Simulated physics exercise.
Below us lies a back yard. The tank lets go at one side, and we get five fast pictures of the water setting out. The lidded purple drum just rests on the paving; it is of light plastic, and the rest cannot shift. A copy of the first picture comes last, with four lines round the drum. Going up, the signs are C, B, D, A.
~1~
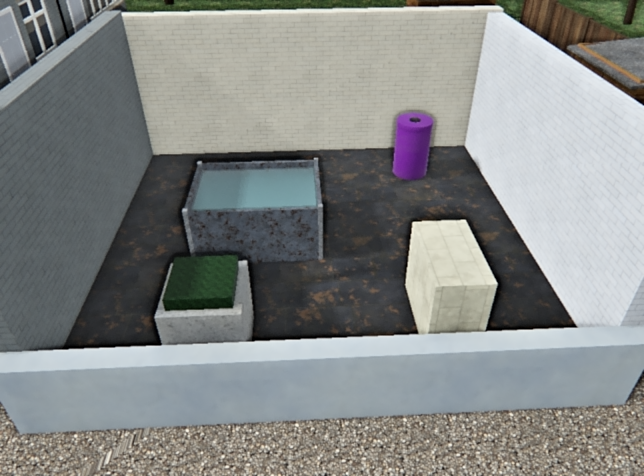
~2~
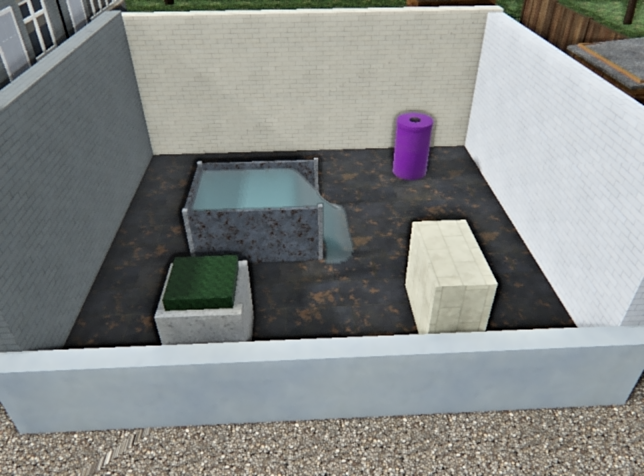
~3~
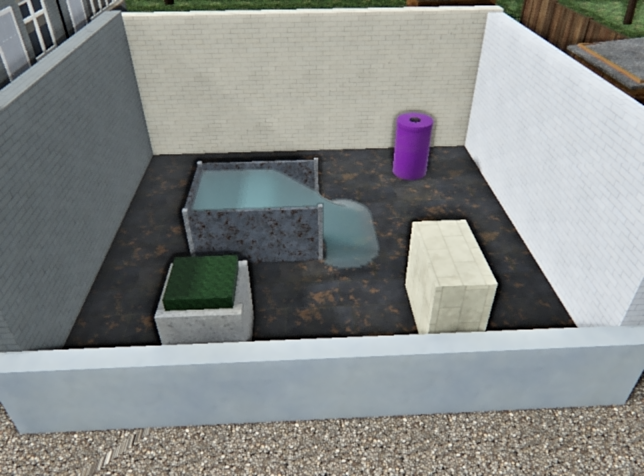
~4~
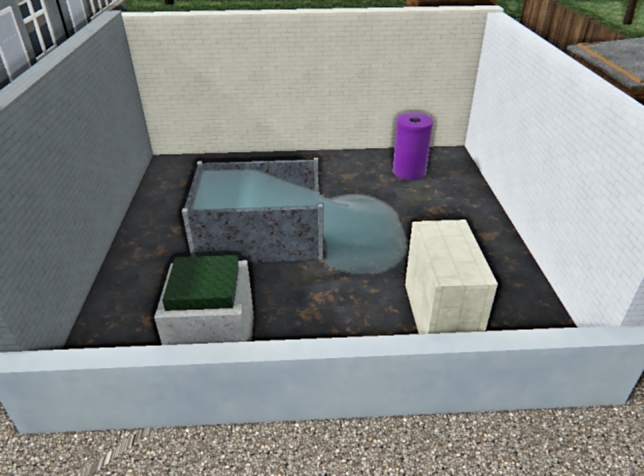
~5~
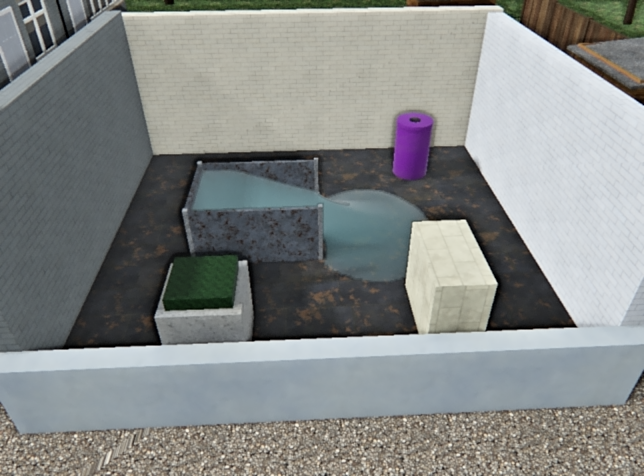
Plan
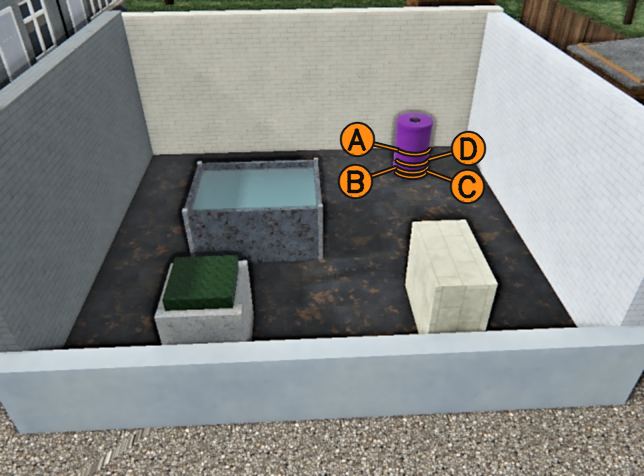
In the video, a walled yard holds a full stone-sided tank, a purple drum, a pale block and a green-topped box. Water pours from the tank's right side and spreads across the dark ground in a widening rounded pool.
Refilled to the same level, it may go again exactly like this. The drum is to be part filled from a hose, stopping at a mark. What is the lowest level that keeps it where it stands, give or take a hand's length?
B will do.
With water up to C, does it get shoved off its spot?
Yes, it does.
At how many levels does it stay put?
Three of them.
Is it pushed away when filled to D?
No.
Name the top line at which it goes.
C it is.
On the marked copy, A at (416, 154); B at (414, 172); C at (413, 177); D at (414, 165); from the bottom up C, B, D, A.
With A, it does not move.
With B, it does not move.
With C, it is pushed about 3 times its own width away.
With D, it does not move.
